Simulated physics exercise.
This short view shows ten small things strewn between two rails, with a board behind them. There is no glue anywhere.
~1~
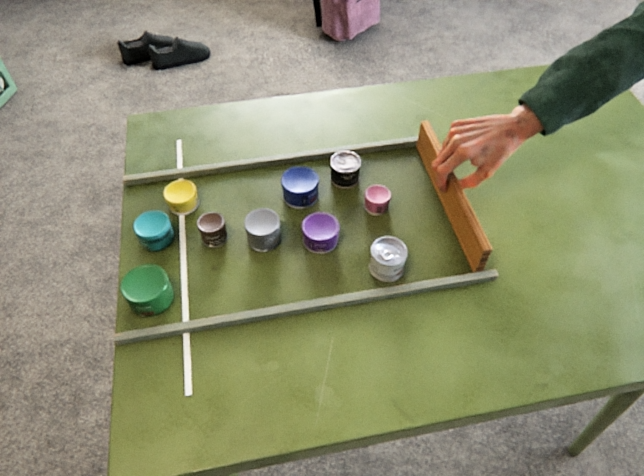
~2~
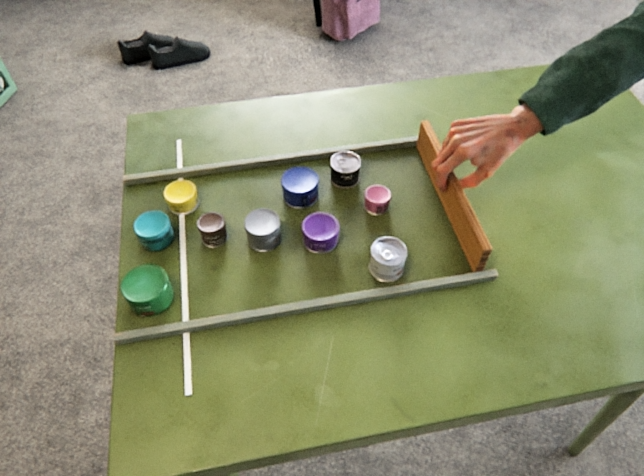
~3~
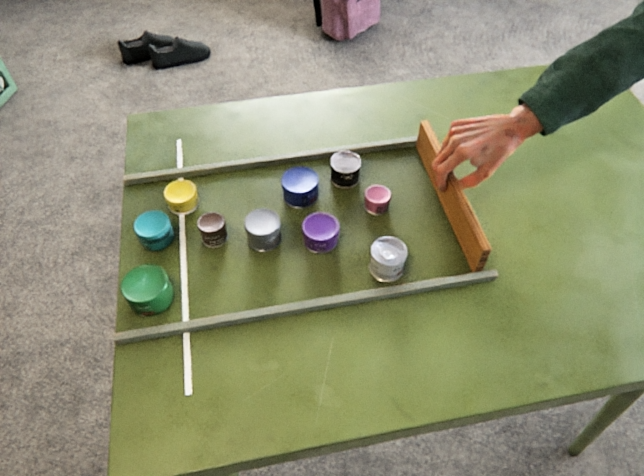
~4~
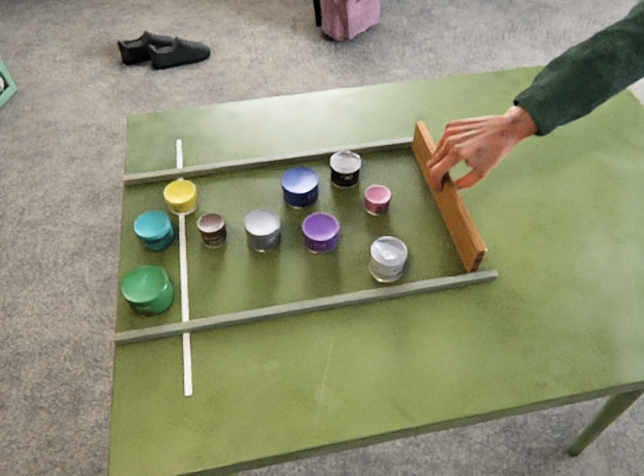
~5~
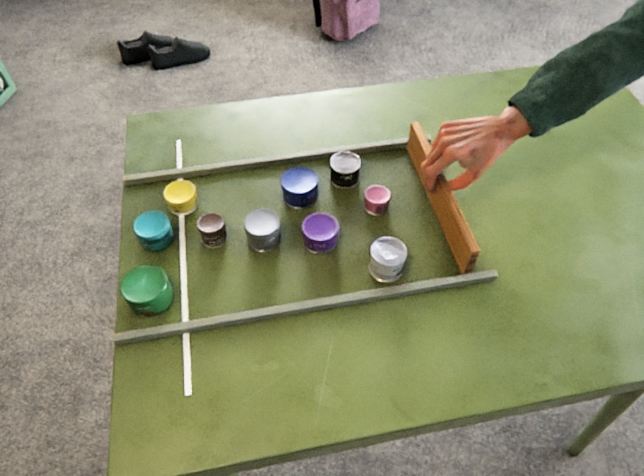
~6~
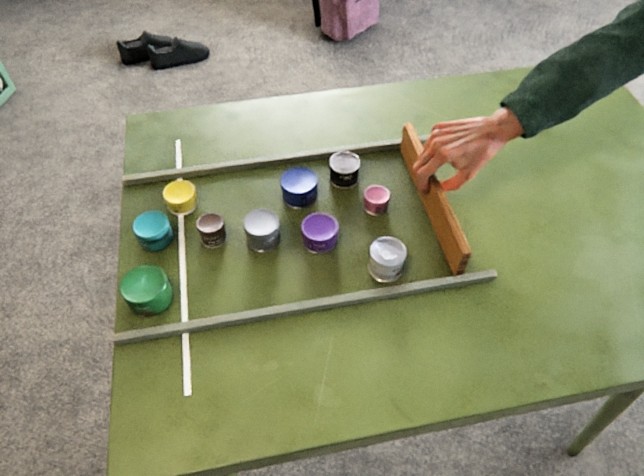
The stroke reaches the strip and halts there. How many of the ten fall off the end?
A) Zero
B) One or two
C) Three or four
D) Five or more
(B) One or two.
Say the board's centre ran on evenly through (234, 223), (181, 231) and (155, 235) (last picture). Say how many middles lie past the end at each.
Counts: 0, 1, 5.
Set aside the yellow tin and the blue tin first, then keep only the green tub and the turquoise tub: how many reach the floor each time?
0 for the first case, 0 for the second.
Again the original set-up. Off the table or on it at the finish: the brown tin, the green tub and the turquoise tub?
First the brown tin keeps its place, next the green tub keeps its place, last the turquoise tub goes down.
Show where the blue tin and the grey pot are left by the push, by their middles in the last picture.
The first sits around (160, 213), while the other sits around (135, 248).
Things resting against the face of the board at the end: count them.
Number: 5.
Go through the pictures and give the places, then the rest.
In the first frame, green tub (148, 291); turquoise tub (154, 231); yellow tin (182, 197); board (450, 191); tape (183, 244).
In the second frame, turquoise tub (154, 231); pink tin (377, 200).
In the third frame, yellow tin (182, 197); purple pot (321, 233).
In the fourth frame, green tub (148, 291); blue tin (300, 188).
In the fifth frame, turquoise tub (154, 231); black tin (345, 170).
In the sixth frame, green tub (147, 291); turquoise tub (153, 231); yellow tin (181, 198); board (431, 194); tape (182, 244).
A little later, none off yet; green tub at rest near (147, 291); turquoise tub at rest near (153, 231); yellow tin at rest near (181, 198).
When it is over, the number that fall off is one or two; down, turquoise tub.
